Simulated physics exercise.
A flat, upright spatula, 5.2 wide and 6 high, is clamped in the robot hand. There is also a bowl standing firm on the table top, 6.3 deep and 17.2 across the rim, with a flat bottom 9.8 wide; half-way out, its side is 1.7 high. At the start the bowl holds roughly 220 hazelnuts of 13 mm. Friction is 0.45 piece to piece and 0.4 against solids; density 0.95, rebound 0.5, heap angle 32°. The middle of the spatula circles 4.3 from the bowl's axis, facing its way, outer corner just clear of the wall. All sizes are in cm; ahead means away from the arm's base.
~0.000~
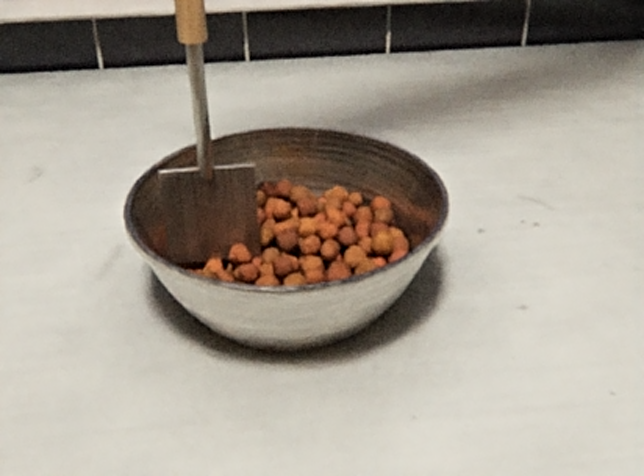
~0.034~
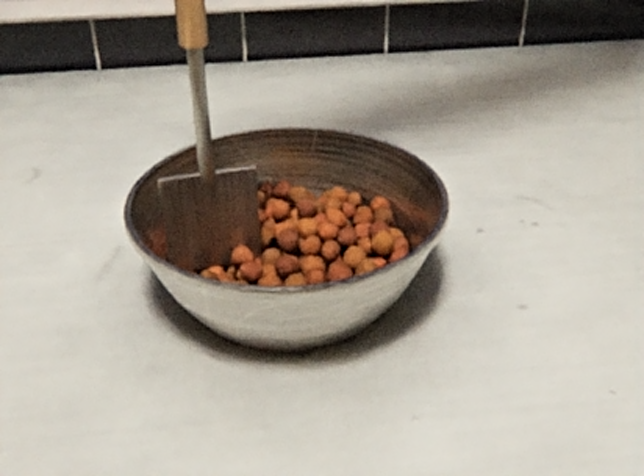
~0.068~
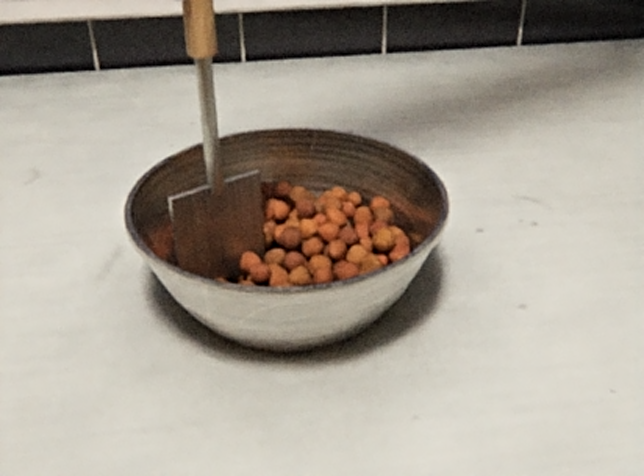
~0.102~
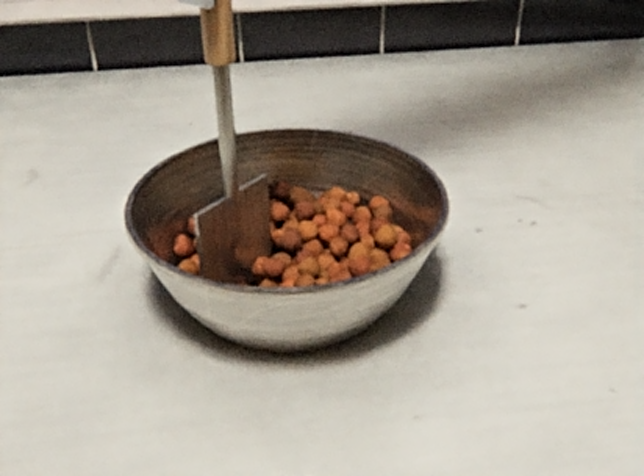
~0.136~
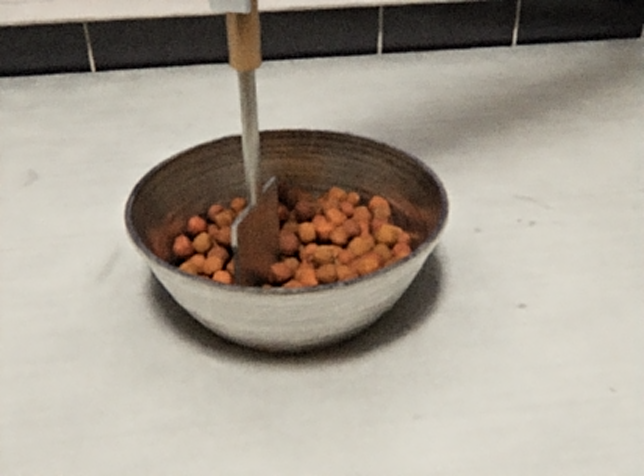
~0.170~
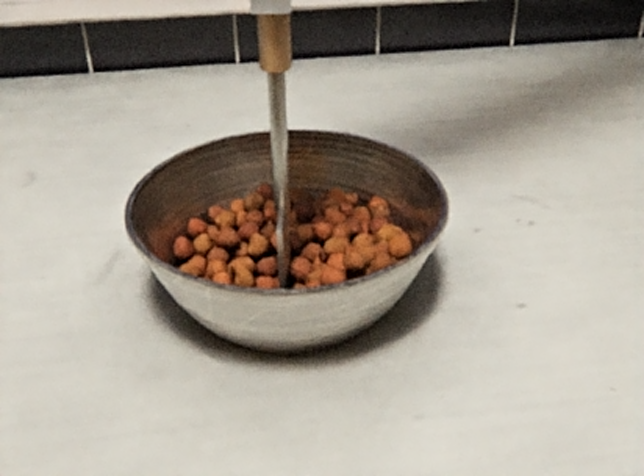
A robot hand moves an upright spatula rightward through hazelnuts in a bowl, turning it edge-on.
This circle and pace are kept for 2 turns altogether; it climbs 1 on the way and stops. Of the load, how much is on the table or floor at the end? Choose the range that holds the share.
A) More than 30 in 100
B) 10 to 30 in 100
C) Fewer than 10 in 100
10 to 30 in 100.
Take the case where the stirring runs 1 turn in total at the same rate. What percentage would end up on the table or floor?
That would give some 10 percent.
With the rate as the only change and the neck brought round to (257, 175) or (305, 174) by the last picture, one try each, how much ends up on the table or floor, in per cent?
First try: About 15 %; second try: About 30 %.
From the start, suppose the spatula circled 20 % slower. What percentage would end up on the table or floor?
Estimate: Near 15 in a hundred.
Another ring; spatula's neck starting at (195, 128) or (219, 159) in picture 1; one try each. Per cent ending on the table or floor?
Around 15 per cent on the first try, around 20 per cent on the second.
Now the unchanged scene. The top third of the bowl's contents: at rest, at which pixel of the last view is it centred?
(234, 272).
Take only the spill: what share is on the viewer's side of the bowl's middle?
Close to 50 percent, I reckon.
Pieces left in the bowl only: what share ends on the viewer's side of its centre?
Around 55 per cent of what the bowl keeps.
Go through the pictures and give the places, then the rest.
In the first picture, spatula neck at (204, 142), 0° round; upper third of the load around (311, 238), from x 185 to 400, top at y 190; 221 in the bowl.
In the second picture, spatula neck at (205, 147), 8° round; upper third of the load around (308, 239), from x 185 to 400, top at y 190.
In the third picture, spatula neck at (213, 158), 26° round; upper third of the load around (306, 247), from x 185 to 405, top at y 190.
In the fourth picture, spatula neck at (230, 167), 44° round; upper third of the load around (319, 254), from x 185 to 405, top at y 190.
In the fifth picture, spatula neck at (253, 174), 63° round; upper third of the load around (330, 256), from x 185 to 405, top at y 190.
In the sixth picture, spatula neck at (281, 176), 81° round; upper third of the load around (339, 253), from x 185 to 405, top at y 195; 221 in the bowl.
After 0.64 s, 332° round, highest piece 8 above the table; 196 in the bowl, 17 on the table or floor, 8 in flight or on the tool.
After 1.10 s, 224° round, highest piece 7 above the table; 183 in the bowl, 37 on the table or floor, 1 in flight or on the tool.
After 1.53 s, 0° round, highest piece 7 above the table; 177 in the bowl, 44 on the table or floor.
After 2.23 s, 0° round, highest piece 5 above the table; 177 in the bowl, 44 on the table or floor.
At rest, 177 in the bowl, 44 on the table or floor. That is 20 % on the table or floor.
